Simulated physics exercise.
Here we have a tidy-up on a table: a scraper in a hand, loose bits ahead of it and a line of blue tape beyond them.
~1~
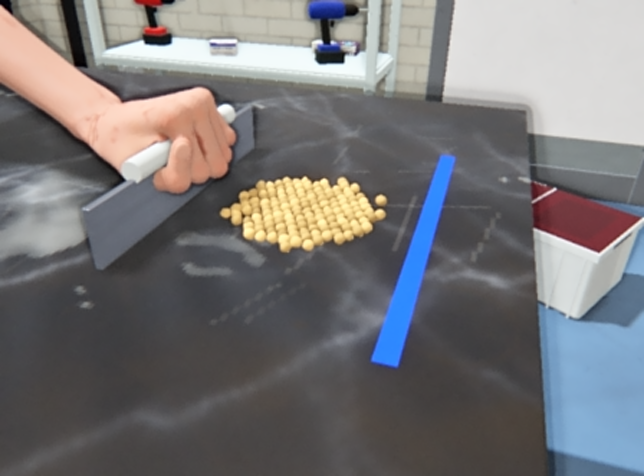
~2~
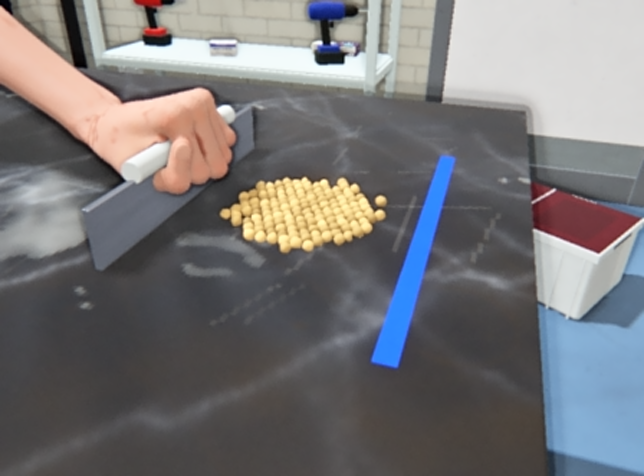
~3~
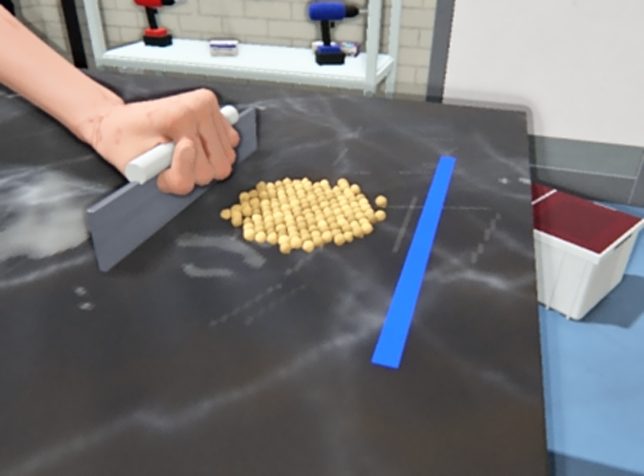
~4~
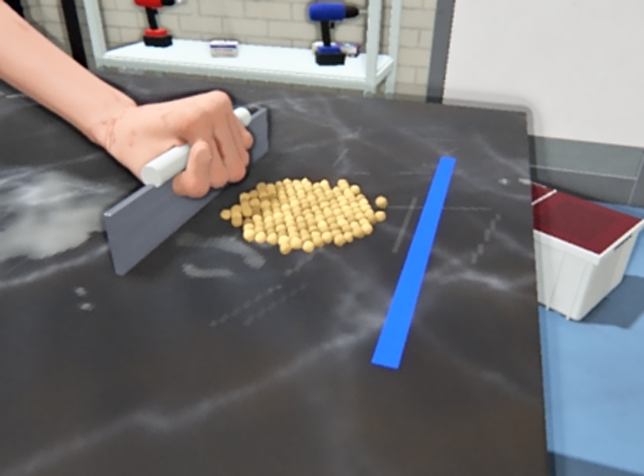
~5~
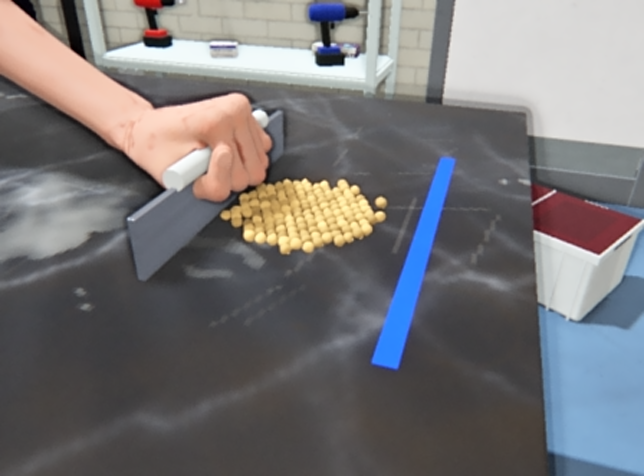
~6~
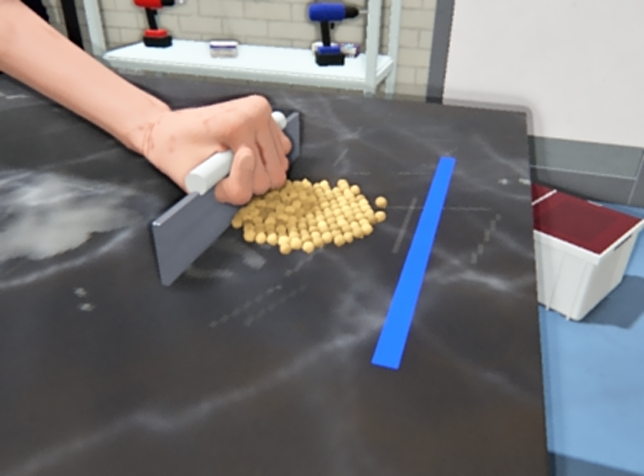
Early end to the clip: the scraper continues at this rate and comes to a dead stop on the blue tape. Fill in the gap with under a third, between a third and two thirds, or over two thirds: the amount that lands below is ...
The amount that lands below is under a third.
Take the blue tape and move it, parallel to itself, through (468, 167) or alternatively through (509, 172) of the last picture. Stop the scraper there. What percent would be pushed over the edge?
The shares are 20 and 80 percent, in that order.
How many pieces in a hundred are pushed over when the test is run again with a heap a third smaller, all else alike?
About 0 %.
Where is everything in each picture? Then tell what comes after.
The first frame shows scraper at (110, 226), at rest; blue tape at (446, 163), about a palm's width from the edge; edge at (536, 250); the heap at (308, 212), dried chickpeas.
The second frame shows scraper at (109, 227), at rest.
The third frame shows scraper at (114, 228); the heap at (308, 213).
The fourth frame shows scraper at (130, 231).
The fifth frame shows scraper at (152, 236); the heap at (308, 214).
The sixth frame shows scraper at (176, 240); blue tape at (446, 165); edge at (536, 252); the heap at (300, 213), a stray few pushed along.
Soon, scraper still moving, near (342, 168); heap all on the table, its front near (473, 234).
A while on, scraper stopped at the blue tape; heap a small part over the edge.
Finally, scraper stopped at the blue tape; heap a small part over the edge.
